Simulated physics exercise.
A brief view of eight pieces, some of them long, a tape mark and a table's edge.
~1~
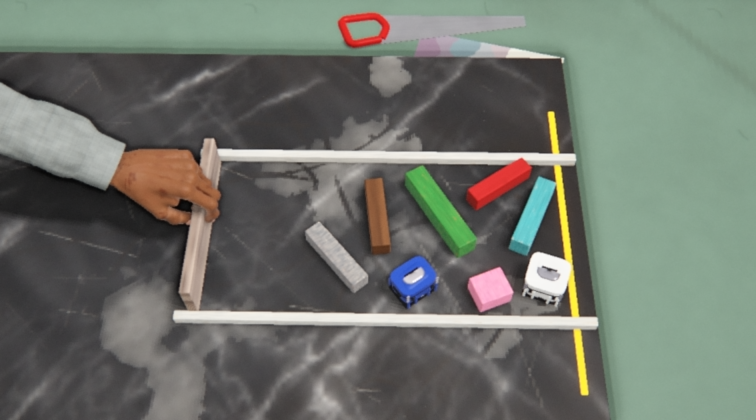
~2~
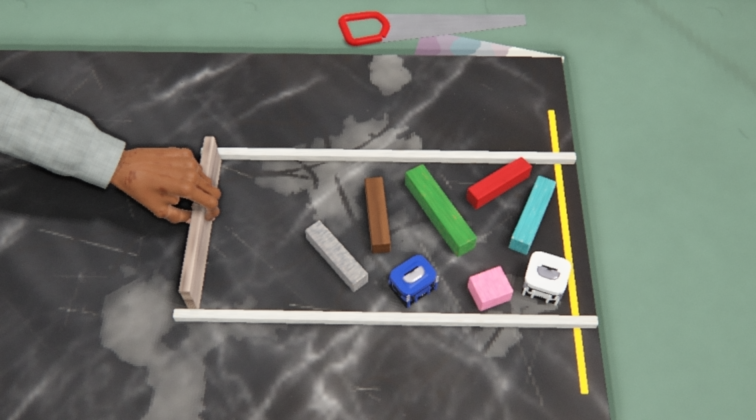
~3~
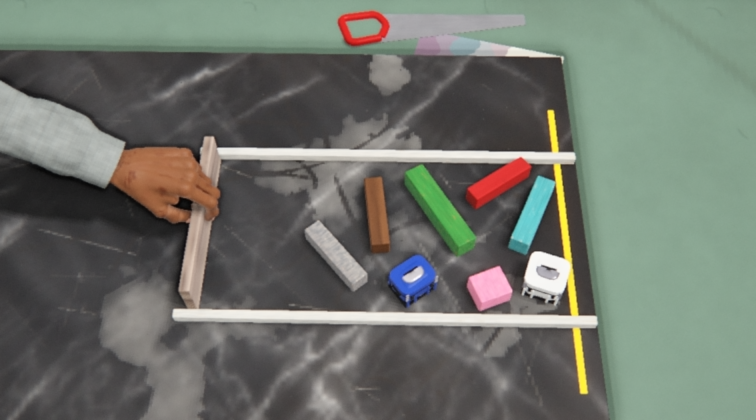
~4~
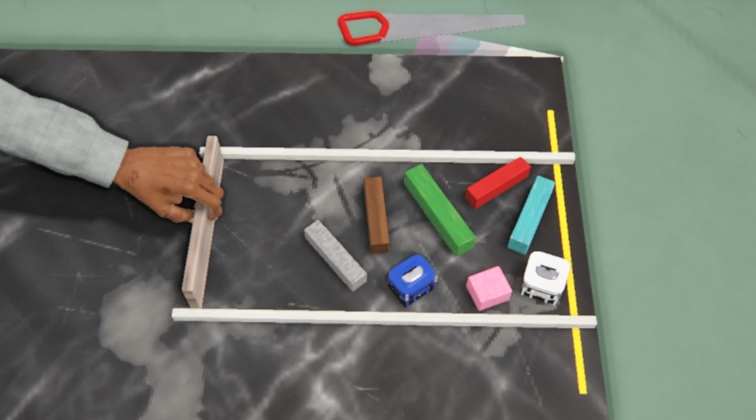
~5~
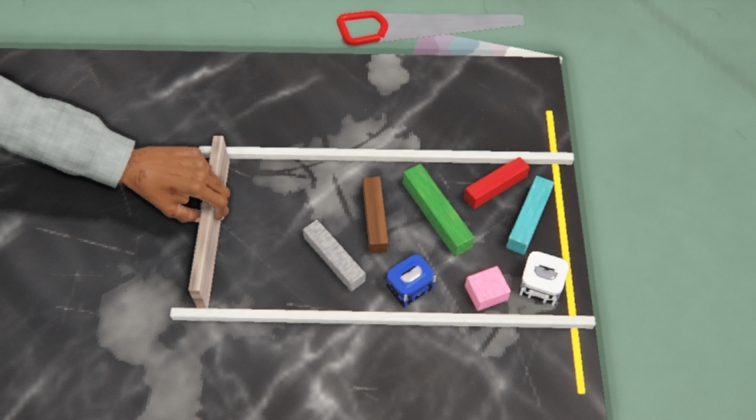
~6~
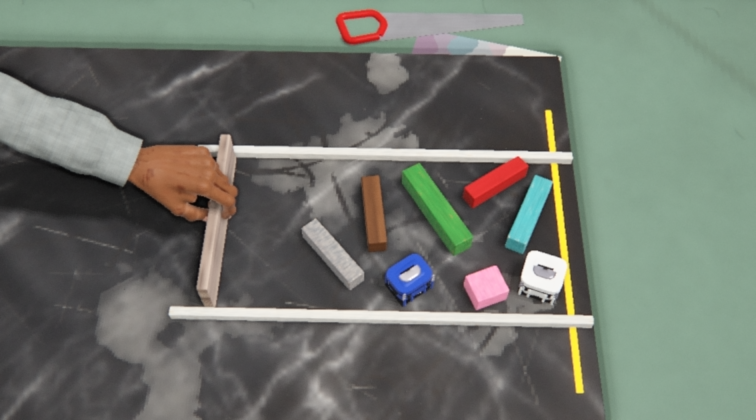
A hand holding an upright board between two white rails, then sliding it slightly right toward scattered coloured blocks and cases.
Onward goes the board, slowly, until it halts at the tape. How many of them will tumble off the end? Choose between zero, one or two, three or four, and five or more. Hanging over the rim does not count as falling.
The count is five or more.
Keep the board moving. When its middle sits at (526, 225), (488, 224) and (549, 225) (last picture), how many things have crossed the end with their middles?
In order, that gives 4, then 1, then 6.
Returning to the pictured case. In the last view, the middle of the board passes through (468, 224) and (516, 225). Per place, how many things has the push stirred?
Tally at point one: 8; at point two: 8.
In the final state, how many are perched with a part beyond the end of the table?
That would be 0.
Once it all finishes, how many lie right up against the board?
Tally at the end: 1.
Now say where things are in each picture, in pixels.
The first frame shows white case (546, 279); turquoise bar (533, 216); red stick (499, 184); board (202, 222); tape (566, 238).
The second frame shows turquoise bar (533, 214); grey bar (336, 256).
The third frame shows red stick (498, 182); pink block (489, 289).
The fourth frame shows white case (545, 278); brown stick (376, 214).
The fifth frame shows turquoise bar (530, 215); blue case (411, 280).
The sixth frame shows white case (542, 277); turquoise bar (529, 214); red stick (496, 182); board (218, 219); tape (562, 237).
A little later, none off yet; white case at rest near (542, 277); turquoise bar at rest near (529, 214); red stick at rest near (496, 182).
Next, none off yet; white case tilted well over near (616, 292); turquoise bar shifted a little near (576, 224); red stick shifted about its own width near (570, 175).
When it is over, the number that fall off is five or more; down, brown stick, blue case, green bar, pink block, red stick, turquoise bar and white case.
